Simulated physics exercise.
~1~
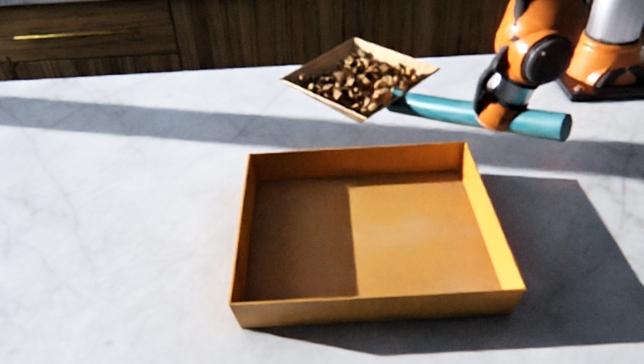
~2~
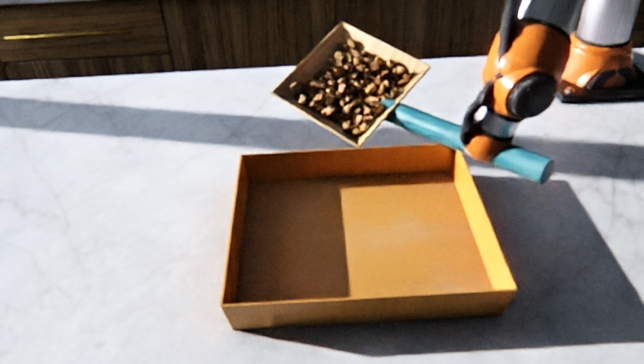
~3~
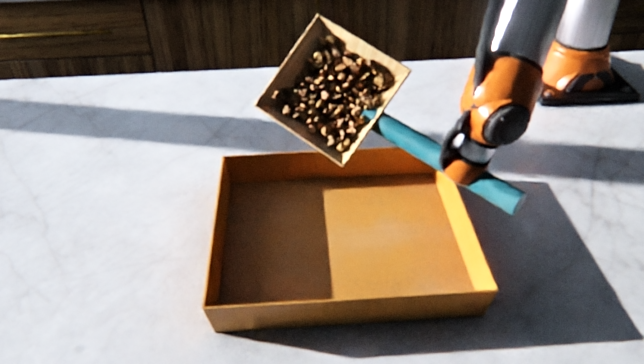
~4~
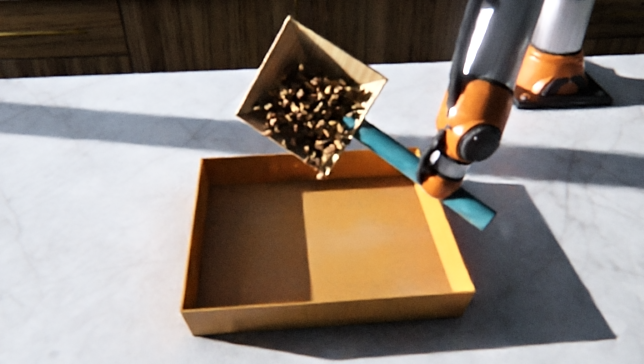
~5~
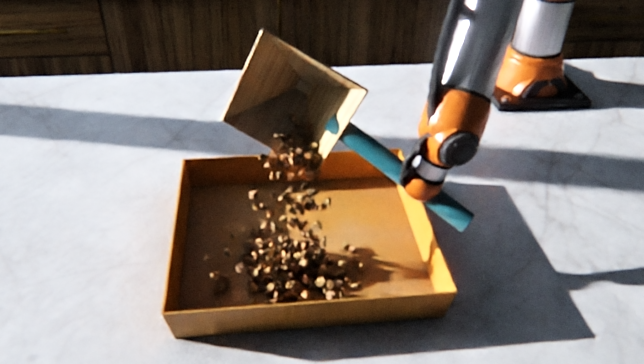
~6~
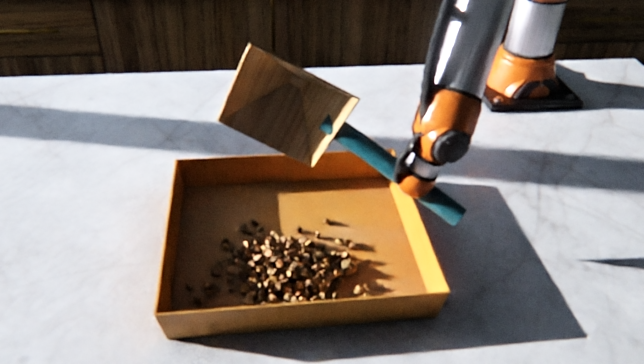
Robotic arm tilting a square scoop of small brown pieces by its teal handle, emptying them all into an orange tray below.
